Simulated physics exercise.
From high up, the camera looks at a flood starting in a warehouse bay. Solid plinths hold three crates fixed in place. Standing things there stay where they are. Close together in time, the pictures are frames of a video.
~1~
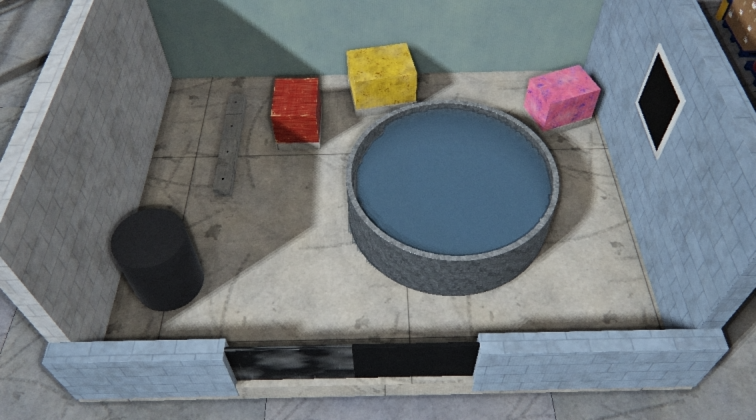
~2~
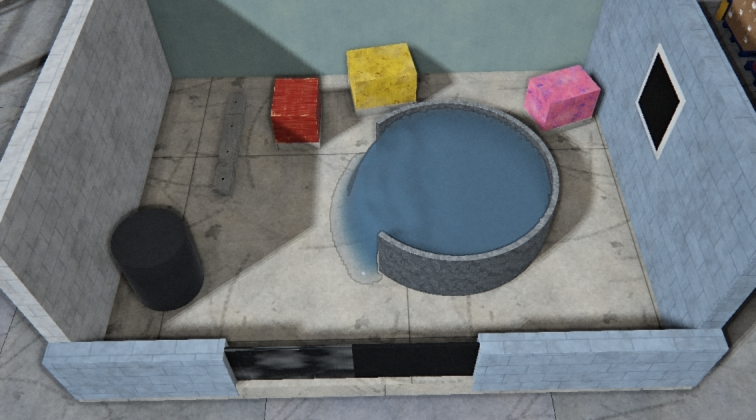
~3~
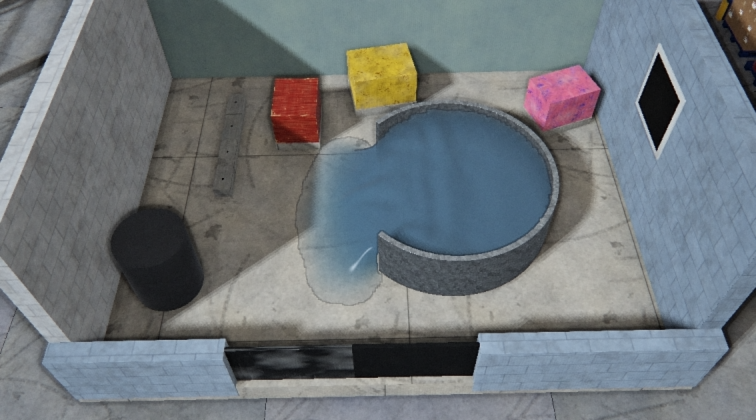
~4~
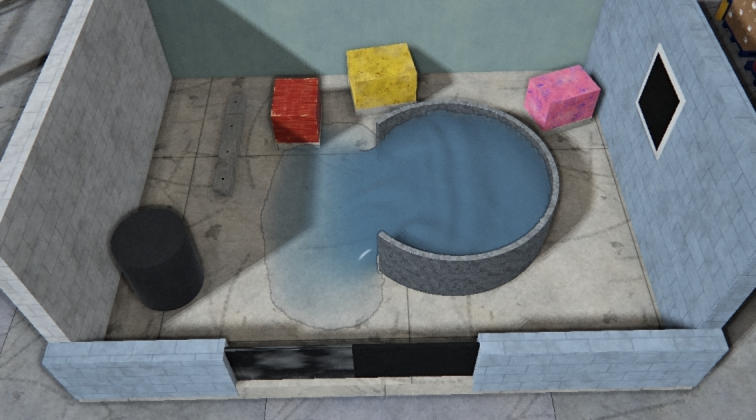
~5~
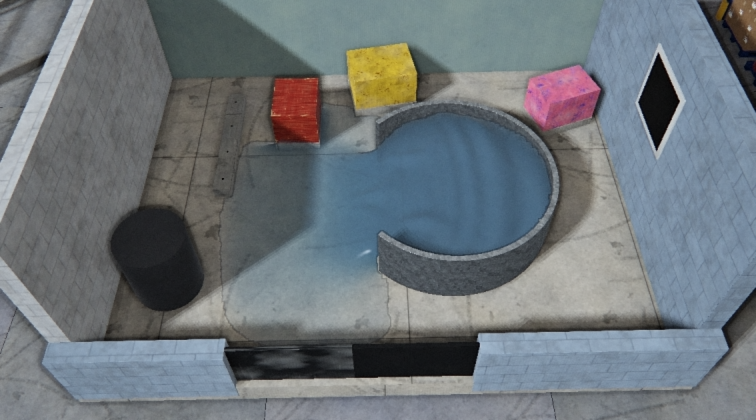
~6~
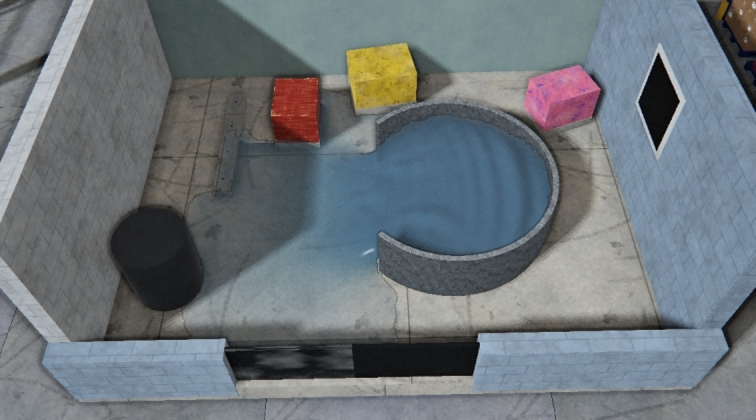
Round stone tank of still blue water opening on its left side, water pouring out and spreading across the warehouse floor.
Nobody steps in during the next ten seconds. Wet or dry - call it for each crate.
Calls: Red crate - wet; pink crate - wet; yellow crate - wet.
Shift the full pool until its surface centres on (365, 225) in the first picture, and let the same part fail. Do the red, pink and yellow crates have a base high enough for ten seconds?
Taking them in turn, the red one gets flooded, the pink one gets flooded and the yellow one gets flooded.
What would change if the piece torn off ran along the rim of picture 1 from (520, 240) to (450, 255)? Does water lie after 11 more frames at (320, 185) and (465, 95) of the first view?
I'd expect the first point to stay dry and the second point to stay dry.
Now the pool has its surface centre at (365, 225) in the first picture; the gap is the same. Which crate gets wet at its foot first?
The red-painted one comes first.
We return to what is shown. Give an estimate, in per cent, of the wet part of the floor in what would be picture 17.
About 55 per cent.
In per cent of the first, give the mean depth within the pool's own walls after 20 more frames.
26 % or so.
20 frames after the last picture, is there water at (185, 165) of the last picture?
Lab note: Spot reads soaked.
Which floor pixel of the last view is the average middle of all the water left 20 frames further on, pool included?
Near pixel (287, 204).
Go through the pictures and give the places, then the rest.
Still water in the round tank at (451, 177), in the first picture.
Water pours out at (353, 203) and has run to (376, 276), in the second picture.
The front is at (337, 298), out from the gap at (353, 204), in the third picture.
The front is at (322, 127), out from the gap at (353, 205), in the fourth picture.
The front is at a hidden place, out from the gap at (353, 206), in the fifth picture.
Water pours out at (353, 206) and has run to a hidden place, in the sixth picture.
A moment on, water covers 50 % of the floor; the red crate water round its plinth, the pink crate not reached, the yellow crate water round its plinth.
Next, water covers 55 % of the floor; the red crate water round its plinth, the pink crate not reached, the yellow crate water round its plinth.
Then, water covers 60 % of the floor; the red crate water round its plinth, the pink crate not reached, the yellow crate water round its plinth.
Later, water covers 90 % of the floor; the red crate water round its plinth, the pink crate water round its plinth, the yellow crate water round its plinth.
In the end, water covers 100 % of the floor; the red crate was topped, the pink crate was topped, the yellow crate was topped.
